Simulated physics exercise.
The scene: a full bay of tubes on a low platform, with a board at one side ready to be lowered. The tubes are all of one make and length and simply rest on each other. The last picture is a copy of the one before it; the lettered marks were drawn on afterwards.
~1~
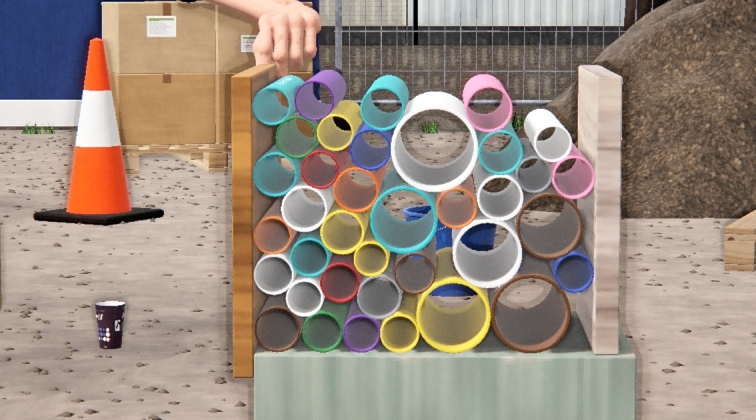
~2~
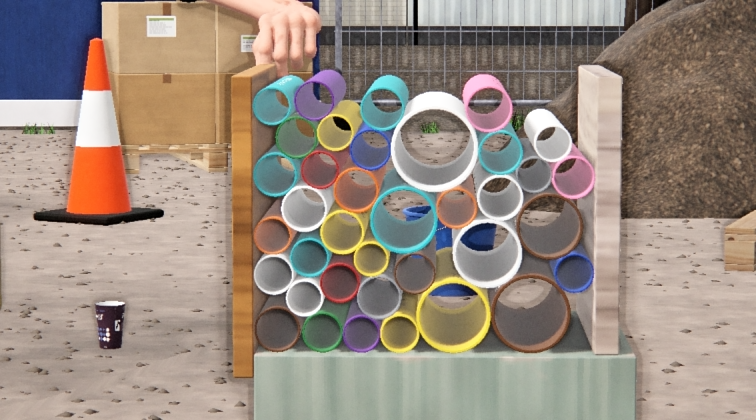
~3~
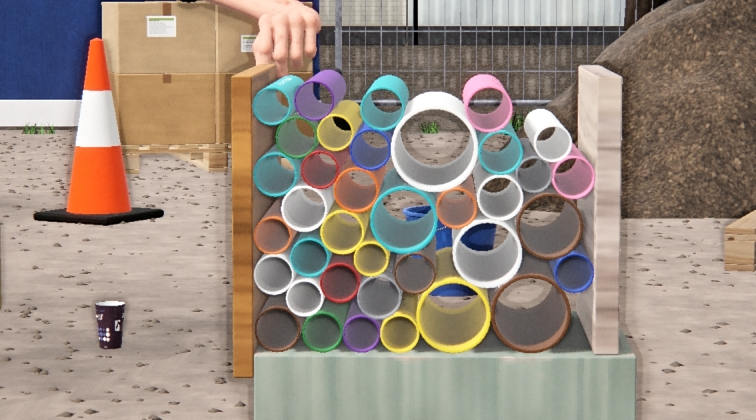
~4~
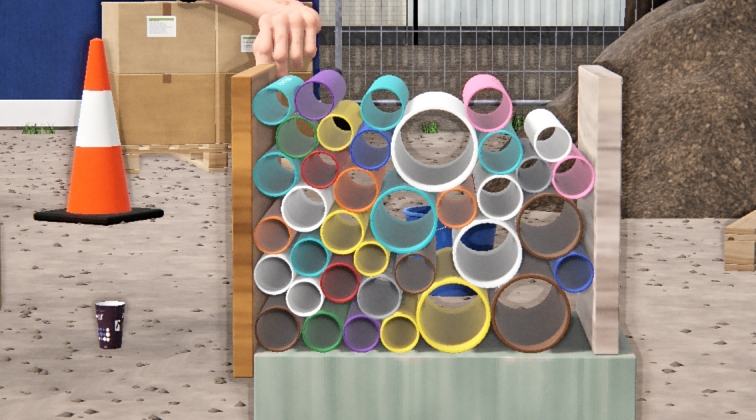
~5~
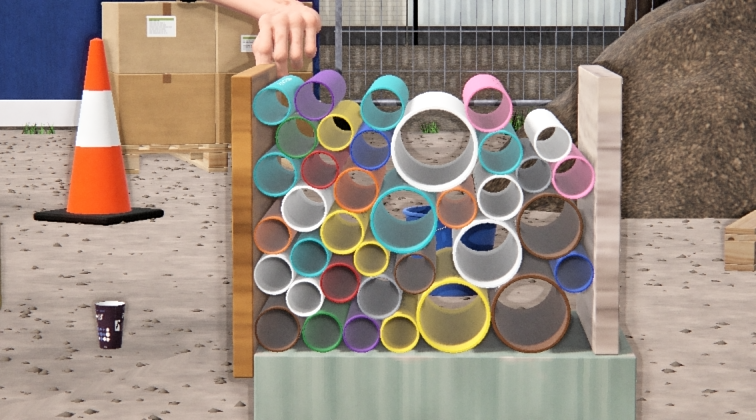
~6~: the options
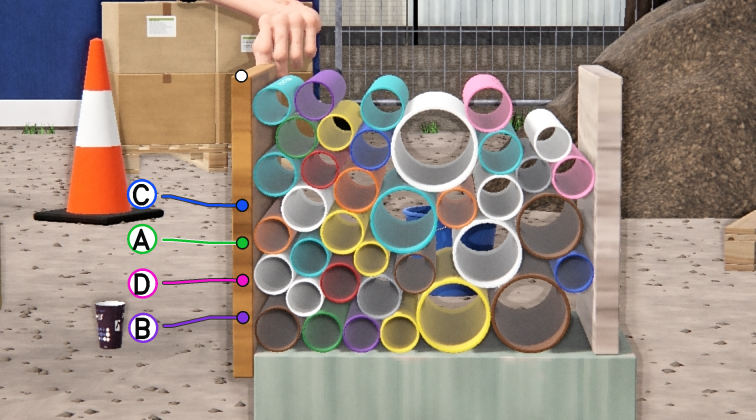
A hand resting on the left board beside a stack of colourful tubes on a low platform, with nothing visibly moving.
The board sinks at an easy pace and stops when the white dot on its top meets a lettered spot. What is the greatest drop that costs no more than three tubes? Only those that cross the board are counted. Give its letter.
Down to C.
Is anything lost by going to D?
At D: Yes.
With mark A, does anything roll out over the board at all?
Yes, at A.
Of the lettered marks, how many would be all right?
One of the four.
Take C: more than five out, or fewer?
Fewer than five.
On the copy, A at (242, 243); B at (243, 318); C at (242, 206); D at (242, 280); the white dot at (241, 76).
On C. First, top of the board (253, 138).
Then, top of the board (254, 205).
Finally, top of the board (254, 205), one out over the board.
By contrast, A four out over the board; B more than three out over the board; D more than three out over the board.
